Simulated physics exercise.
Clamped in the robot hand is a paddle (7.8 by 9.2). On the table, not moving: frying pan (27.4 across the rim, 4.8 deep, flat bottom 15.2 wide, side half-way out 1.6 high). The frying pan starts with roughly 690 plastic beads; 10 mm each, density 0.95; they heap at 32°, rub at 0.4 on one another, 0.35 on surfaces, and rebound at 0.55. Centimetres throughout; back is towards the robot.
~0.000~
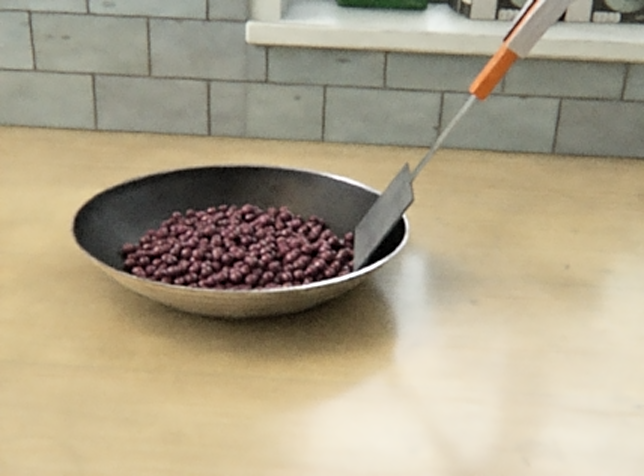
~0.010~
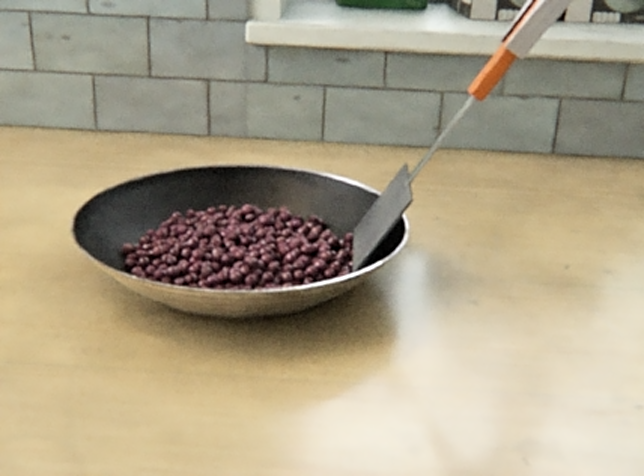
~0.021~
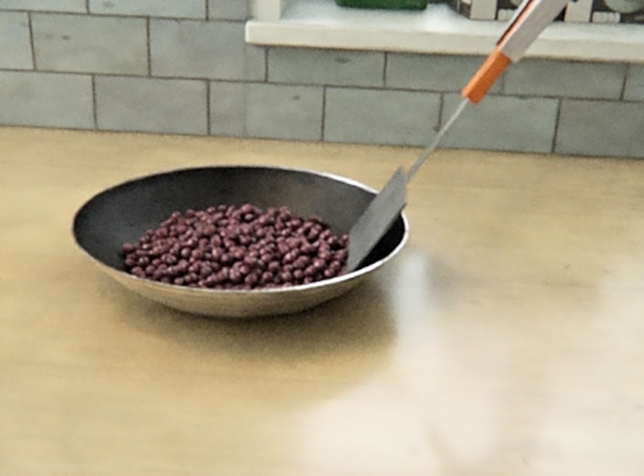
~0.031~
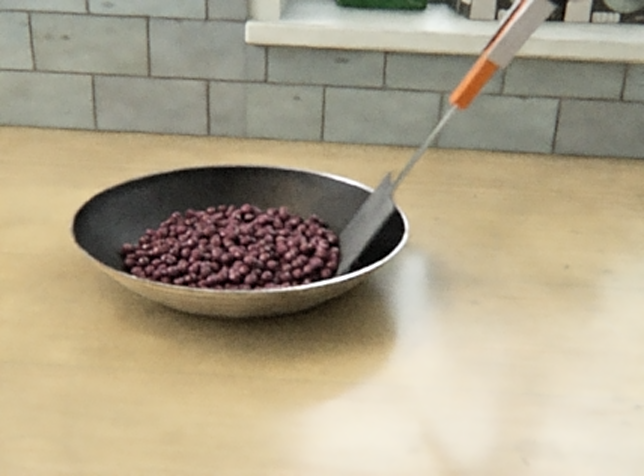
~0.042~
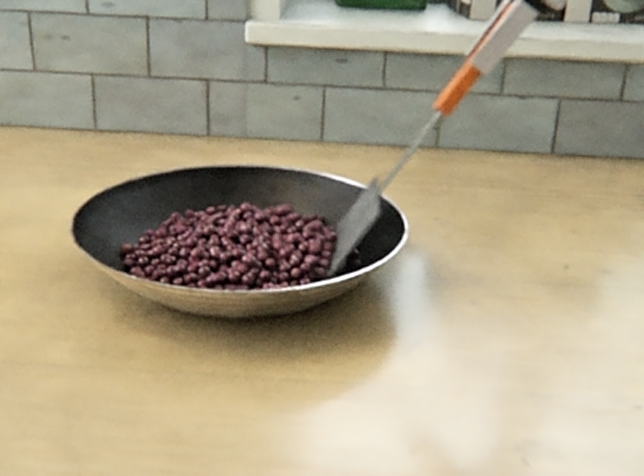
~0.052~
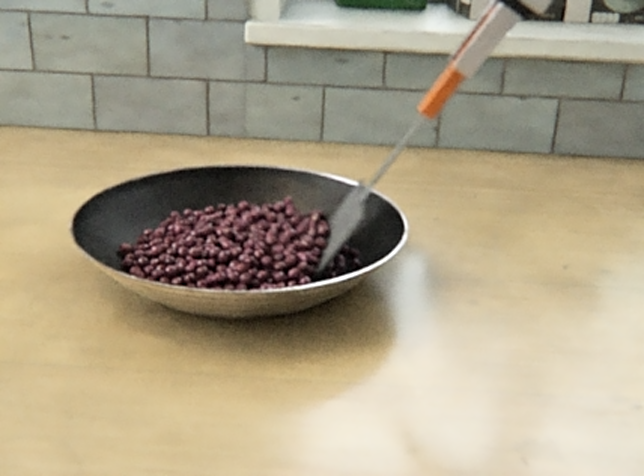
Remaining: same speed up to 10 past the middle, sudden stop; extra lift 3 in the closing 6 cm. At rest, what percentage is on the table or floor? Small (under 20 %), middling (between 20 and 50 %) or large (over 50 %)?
Share on the table or floor: Middling (between 20 and 50 %).
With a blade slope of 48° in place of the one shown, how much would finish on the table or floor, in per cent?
Then about 35 per cent.
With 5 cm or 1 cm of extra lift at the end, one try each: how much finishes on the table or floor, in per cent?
Some 35 and 45 per cent.
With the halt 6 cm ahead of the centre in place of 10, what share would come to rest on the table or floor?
Then about 20 per cent.
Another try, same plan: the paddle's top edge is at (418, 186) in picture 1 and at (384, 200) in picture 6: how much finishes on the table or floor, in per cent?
About 30 per cent.
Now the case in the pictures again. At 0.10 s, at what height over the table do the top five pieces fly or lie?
Some 6 cm.
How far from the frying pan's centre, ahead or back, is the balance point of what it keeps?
Some 2.5 cm ahead.
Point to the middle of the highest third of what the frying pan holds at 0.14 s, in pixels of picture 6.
Around (181, 220).
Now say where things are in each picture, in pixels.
In the first frame, the paddle top edge at (410, 180), sloping 58°; upper third of the load around (245, 244), from x 130 to 355, top at y 210; 693 in the frying pan.
In the second frame, the paddle top edge at (409, 180), sloping 58°; upper third of the load around (245, 244), from x 130 to 355, top at y 210.
In the third frame, the paddle top edge at (404, 183), sloping 58°; upper third of the load around (244, 244), from x 130 to 355, top at y 210.
In the fourth frame, the paddle top edge at (392, 189), sloping 58°; upper third of the load around (247, 244), from x 130 to 355, top at y 210.
In the fifth frame, the paddle top edge at (378, 194), sloping 58°; upper third of the load around (251, 241), from x 125 to 355, top at y 210.
In the sixth frame, the paddle top edge at (363, 197), sloping 58°; upper third of the load around (253, 239), from x 125 to 355, top at y 200; 693 in the frying pan.
After 0.10 s, sloping 58°, highest piece 7 above the table; 692 in the frying pan, 1 on the blade or in flight.
After 0.14 s, sloping 58°, highest piece 11 above the table; 691 in the frying pan, 2 on the blade or in flight.
After 0.37 s, sloping 58°, highest piece 19 above the table; 422 in the frying pan, 90 on the table or floor, 181 on the blade or in flight.
After 1.42 s, sloping 58°, highest piece 4 above the table; 422 in the frying pan, 271 on the table or floor.
In the end, 422 in the frying pan, 271 on the table or floor. That is 39 % on the table or floor.
